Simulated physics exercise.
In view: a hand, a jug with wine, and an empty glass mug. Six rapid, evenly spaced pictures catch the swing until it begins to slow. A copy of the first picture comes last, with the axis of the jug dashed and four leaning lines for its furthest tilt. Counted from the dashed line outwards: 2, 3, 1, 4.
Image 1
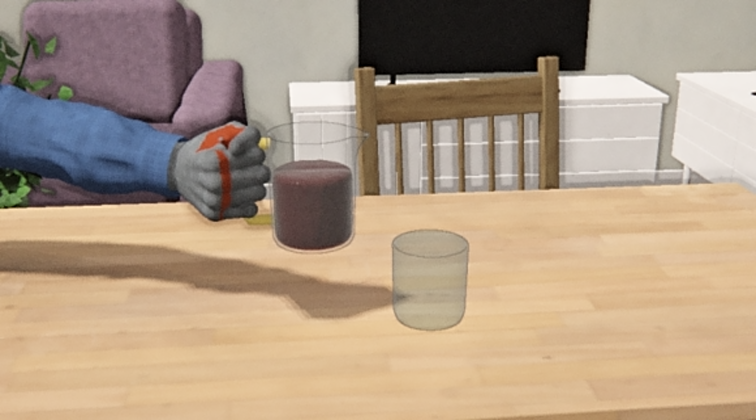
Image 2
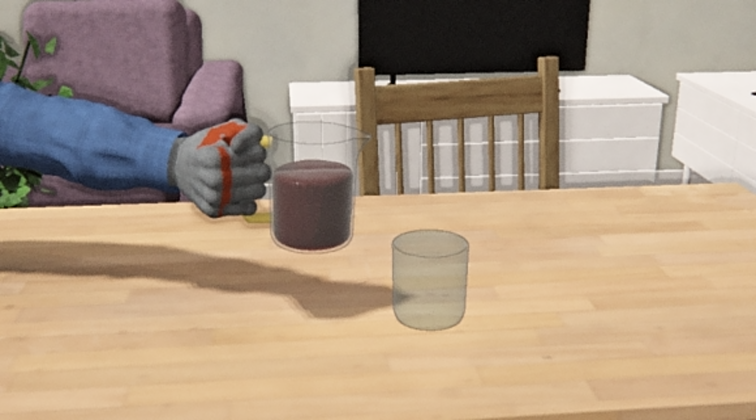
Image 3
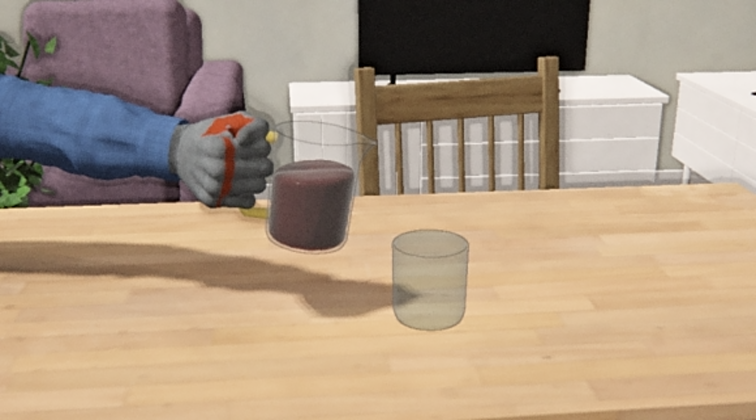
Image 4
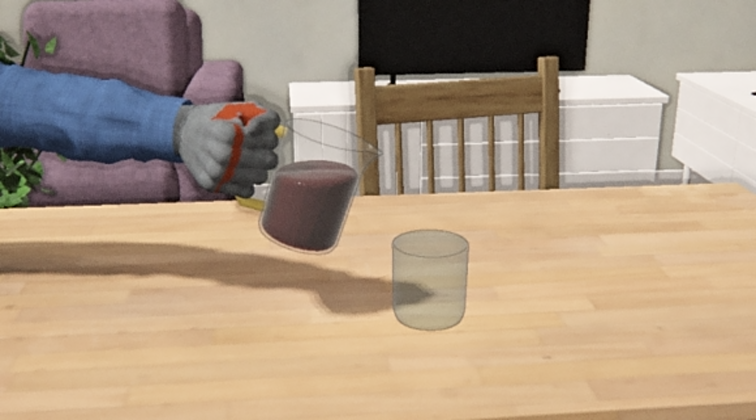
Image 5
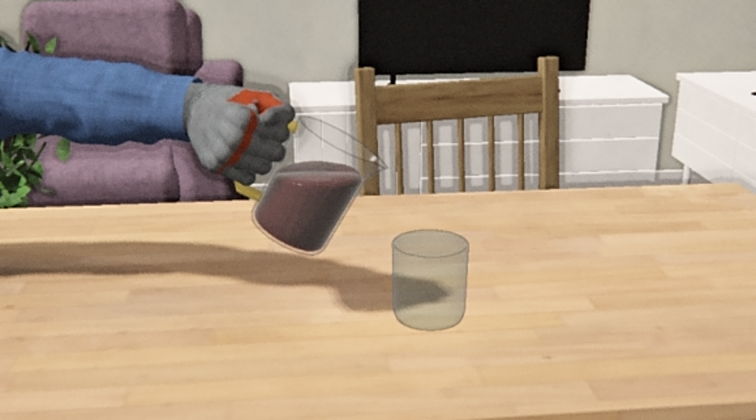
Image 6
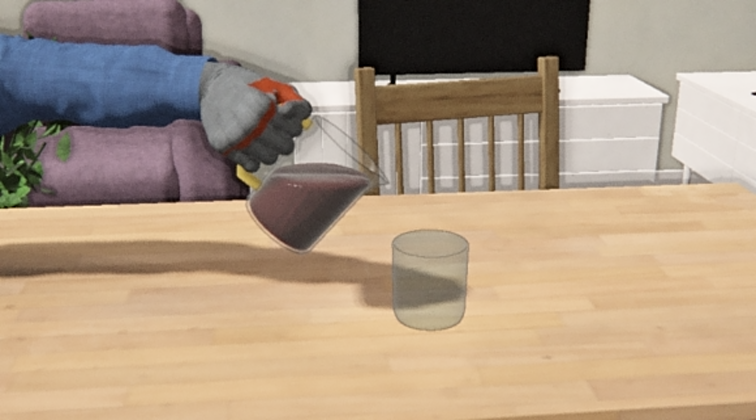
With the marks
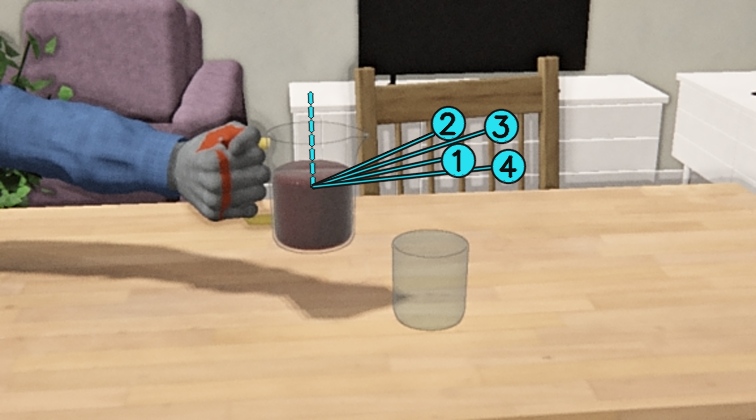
The clip opens on a gloved hand holding a clear jug of dark red wine upright, left of an empty glass on a wooden table. The jug barely leans at first, then the hand rotates it steadily rightward into a steep tilt, the wine shifting toward its lip.
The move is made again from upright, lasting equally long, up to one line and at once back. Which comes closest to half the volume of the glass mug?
3 beats the others.
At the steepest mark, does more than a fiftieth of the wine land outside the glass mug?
Yes.
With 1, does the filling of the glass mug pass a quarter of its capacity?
Yes, clearly.
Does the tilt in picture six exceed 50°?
No, it does not.
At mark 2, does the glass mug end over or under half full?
Under.
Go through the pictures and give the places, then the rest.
Upright, lip at (368, 134); rim of the glass mug round (430, 243); nothing has left yet.
Tipped about 2°, lip at (370, 136); nothing has left yet.
Tipped about 8°, lip at (375, 142); nothing has left yet.
Tipped about 18°, lip at (381, 152); nothing has left yet.
Tipped about 29°, lip at (386, 166); nothing has left yet.
Tipped about 42°, lip at (389, 181); nothing has left yet.
On the marked copy, 1 at (441, 159); 2 at (433, 133); 3 at (485, 131); 4 at (491, 167).
For mark 1, the glass mug ends with about 62 % of what it can hold.
For mark 2, the glass mug ends with about 36 % of what it can hold.
For mark 3, the glass mug ends with about 49 % of what it can hold.
For mark 4, the glass mug ends with about 63 % of what it can hold; 10 % of the wine is spilt.
